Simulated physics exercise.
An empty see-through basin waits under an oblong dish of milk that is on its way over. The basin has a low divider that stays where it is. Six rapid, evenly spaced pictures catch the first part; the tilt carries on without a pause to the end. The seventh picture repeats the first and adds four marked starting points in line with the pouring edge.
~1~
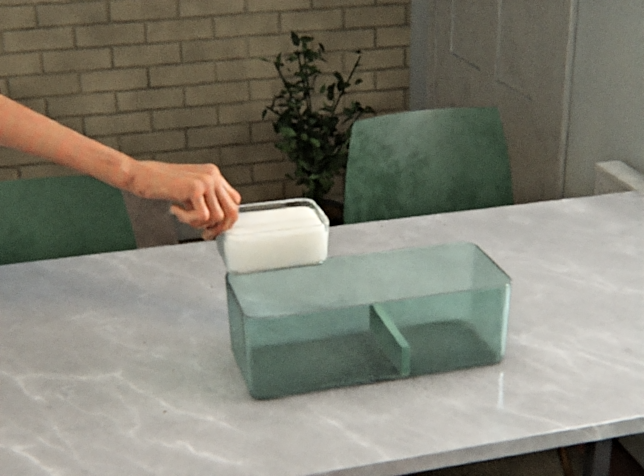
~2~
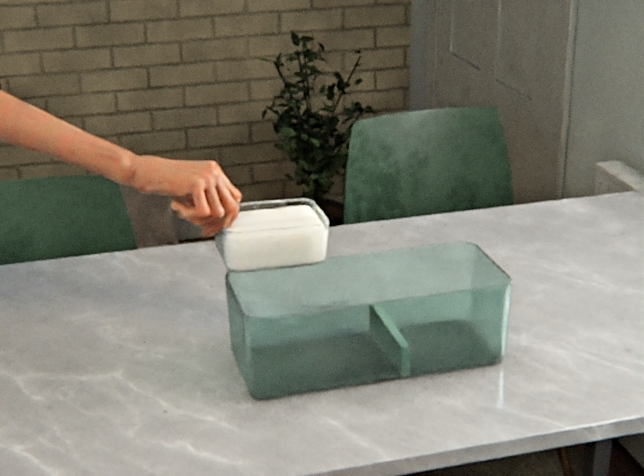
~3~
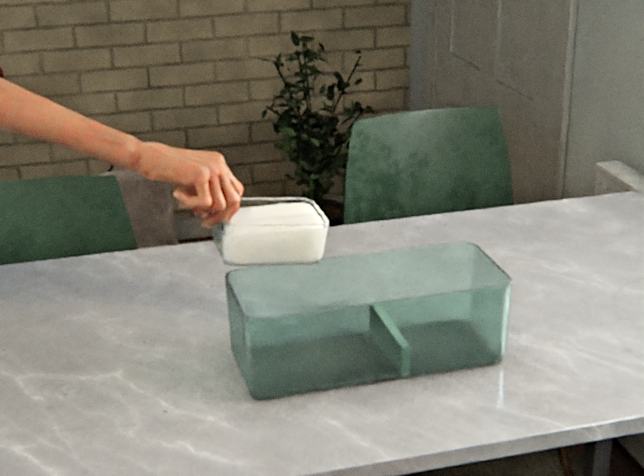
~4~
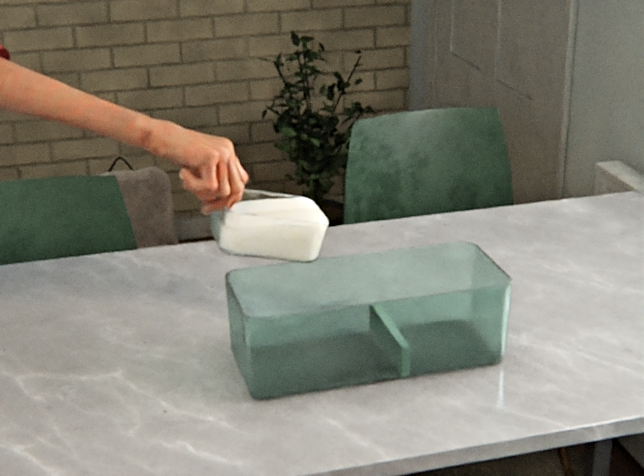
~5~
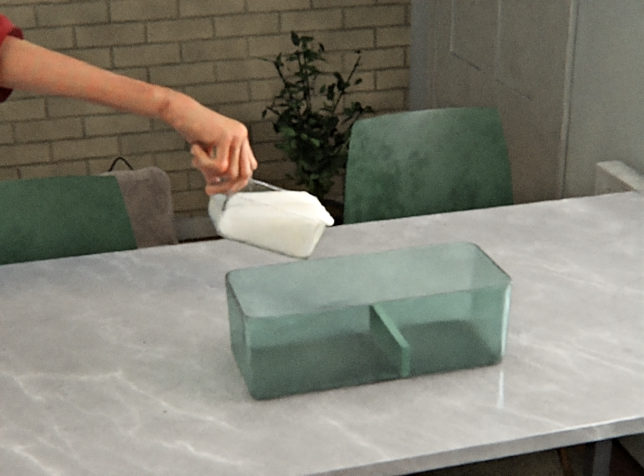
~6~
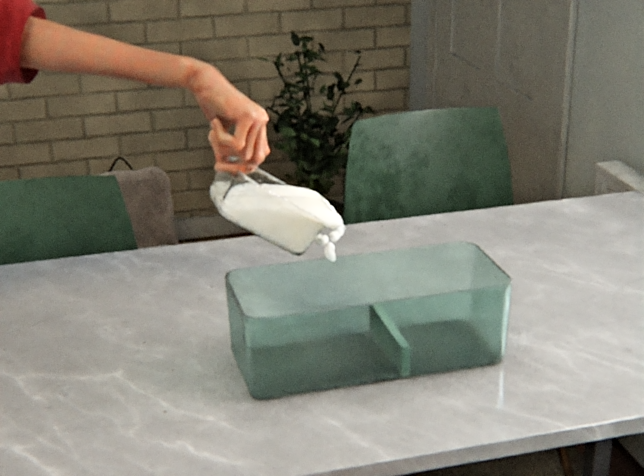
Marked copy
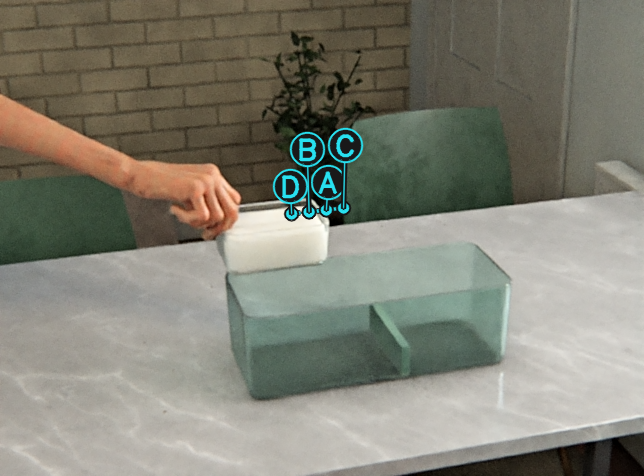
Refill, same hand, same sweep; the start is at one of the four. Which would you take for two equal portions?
Choose B.
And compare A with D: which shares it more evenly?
A it is.
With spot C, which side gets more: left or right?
The right side.
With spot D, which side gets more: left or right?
More ends on the left.
On the marked copy, A at (326, 210); B at (309, 211); C at (343, 208); D at (291, 213).
If A is chosen, about 26 % ends left of the wall and 72 % right of it.
If B is chosen, about 48 % ends left of the wall and 51 % right of it.
If C is chosen, about 13 % ends left of the wall and 86 % right of it.
If D is chosen, about 85 % ends left of the wall and 14 % right of it.
